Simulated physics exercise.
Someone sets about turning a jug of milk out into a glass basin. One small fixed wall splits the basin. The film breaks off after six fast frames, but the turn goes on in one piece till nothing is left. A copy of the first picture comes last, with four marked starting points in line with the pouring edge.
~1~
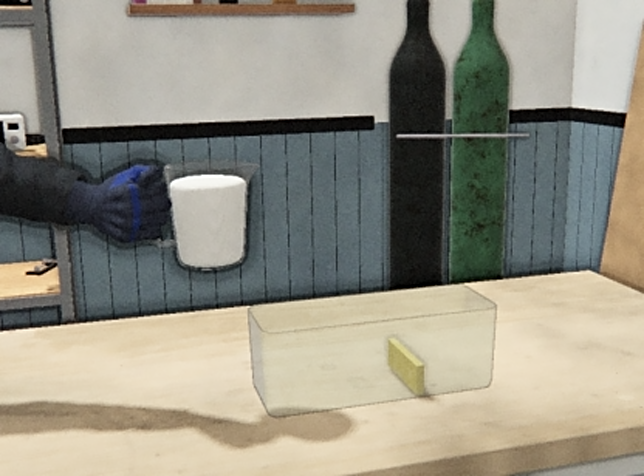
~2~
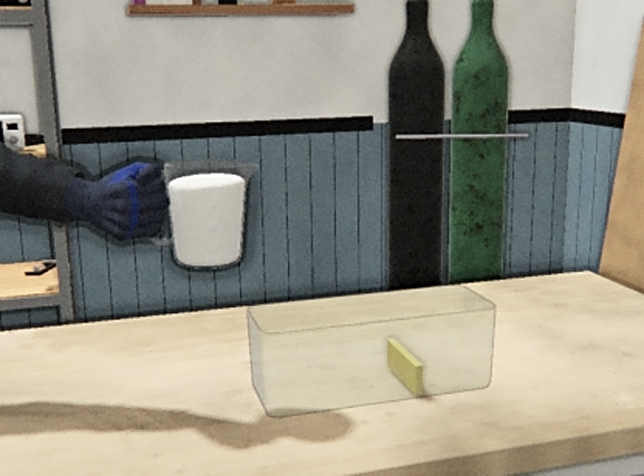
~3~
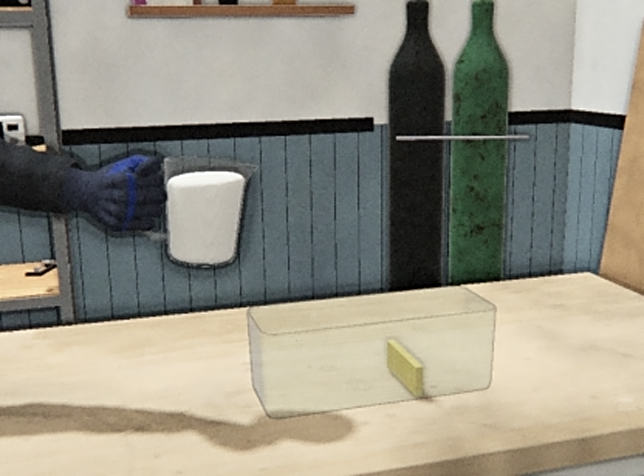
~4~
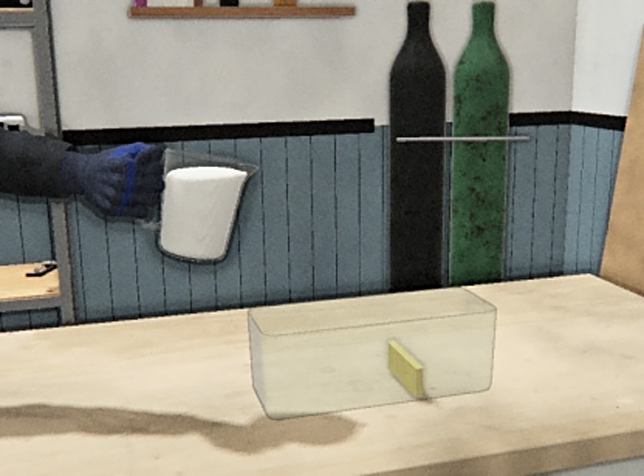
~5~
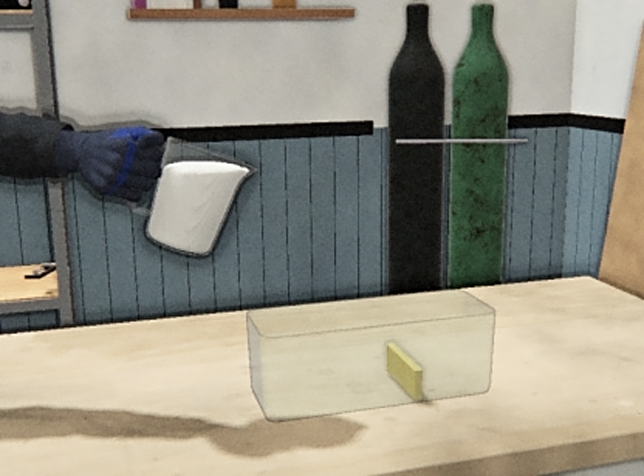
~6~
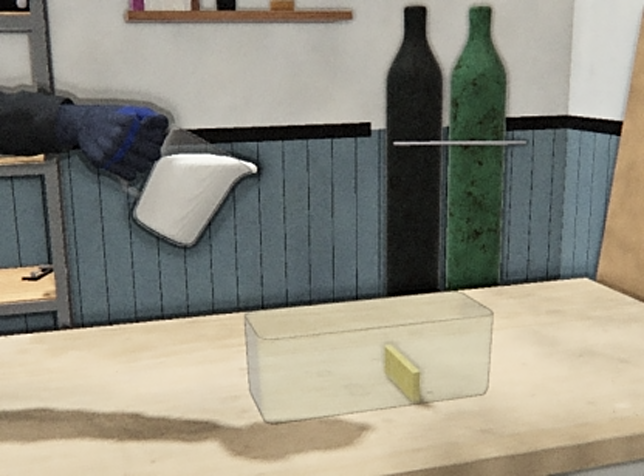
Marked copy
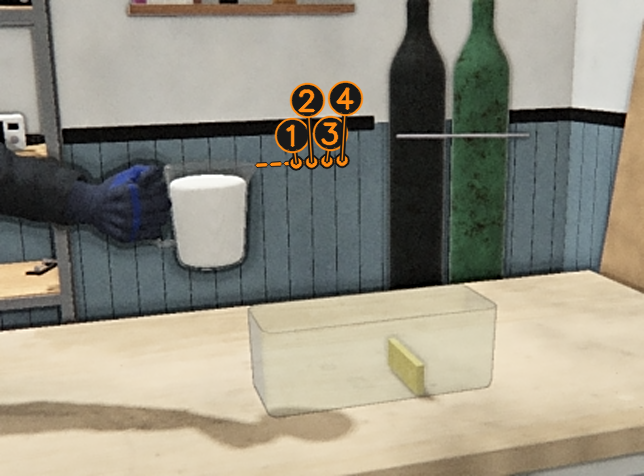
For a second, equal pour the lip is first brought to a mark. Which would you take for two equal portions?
Go for 2.
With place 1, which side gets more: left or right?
The left side.
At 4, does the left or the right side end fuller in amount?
More ends on the right.
On the marked copy, 1 at (296, 163); 2 at (311, 162); 3 at (326, 161); 4 at (342, 160).
Choosing 1, about 81 % ends left of the wall and 13 % right of it; 6 % is lost outside.
Choosing 2, about 50 % ends left of the wall and 47 % right of it; 3 % is lost outside.
Choosing 3, about 18 % ends left of the wall and 80 % right of it; 3 % is lost outside.
Choosing 4, about 14 % ends left of the wall and 84 % right of it.
